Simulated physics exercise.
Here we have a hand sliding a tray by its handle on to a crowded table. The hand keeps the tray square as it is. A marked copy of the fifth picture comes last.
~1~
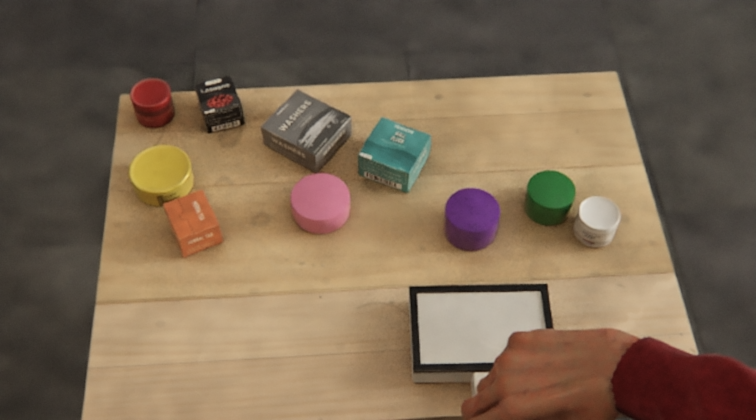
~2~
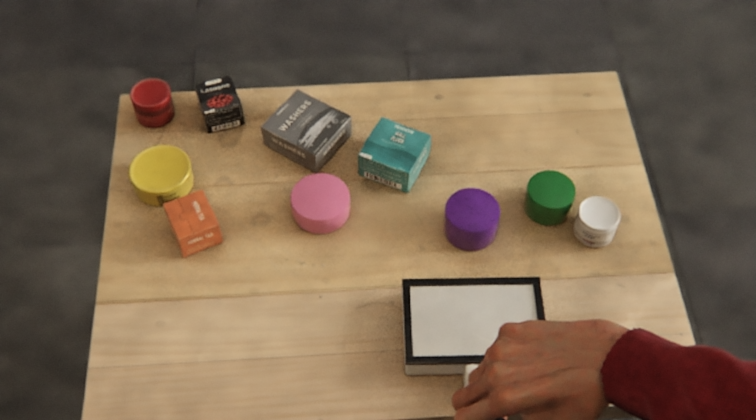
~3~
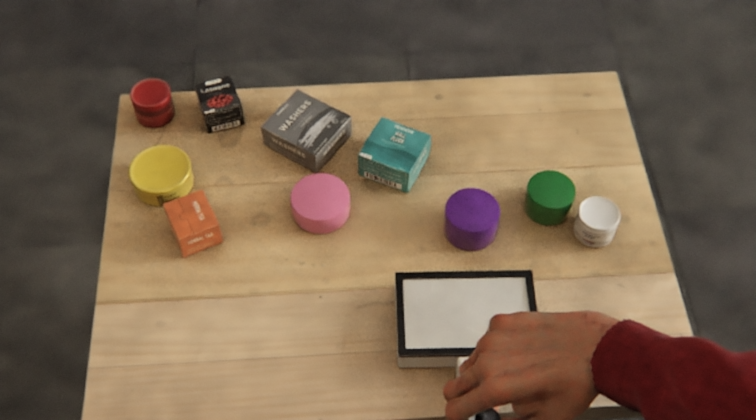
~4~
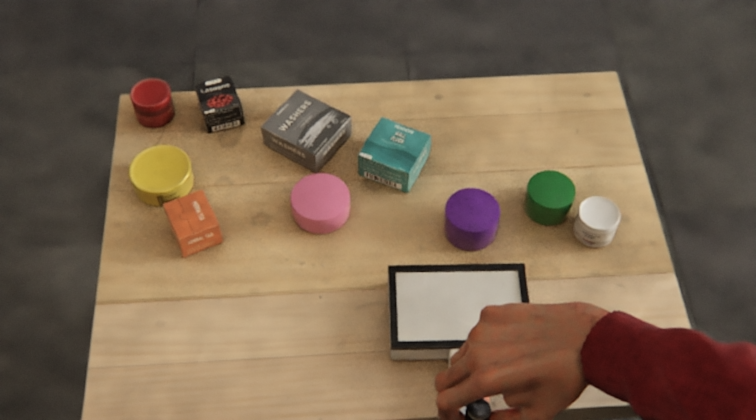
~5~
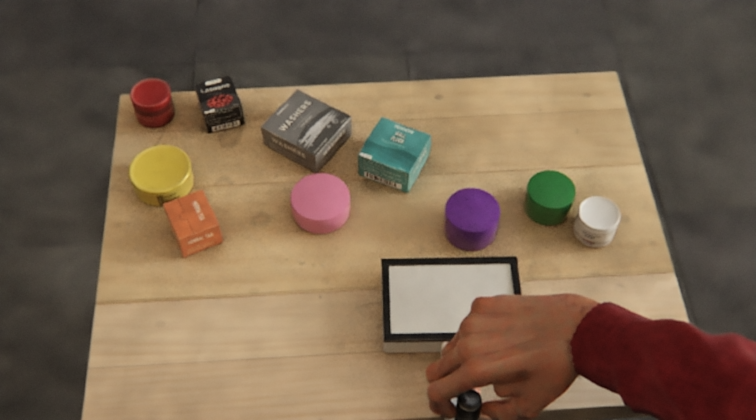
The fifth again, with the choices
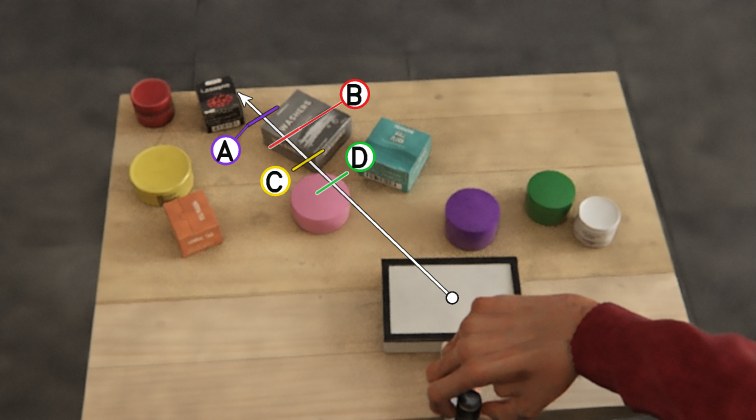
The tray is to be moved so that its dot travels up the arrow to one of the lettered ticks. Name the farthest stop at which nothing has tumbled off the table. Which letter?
B.
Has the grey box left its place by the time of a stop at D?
By then, yes.
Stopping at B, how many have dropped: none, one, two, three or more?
In all, none.
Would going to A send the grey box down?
By then, yes.
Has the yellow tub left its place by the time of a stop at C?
By then, no.
On the marked copy, A at (263, 116); B at (285, 138); C at (308, 160); D at (332, 183); the arrow from (452, 298) to (239, 93); the white dot at (452, 298).
Following B. Soon after the start, tray (387, 243); pink pot (307, 188); purple pot (458, 183).
Later, tray (327, 186); grey box (303, 116); turquoise box (384, 127).
In the end, tray (286, 146); grey box (300, 84); black packet (214, 98); nothing has fallen.
As for the rest, A drops the black packet and grey box; C is safe but short; D is safe but short.
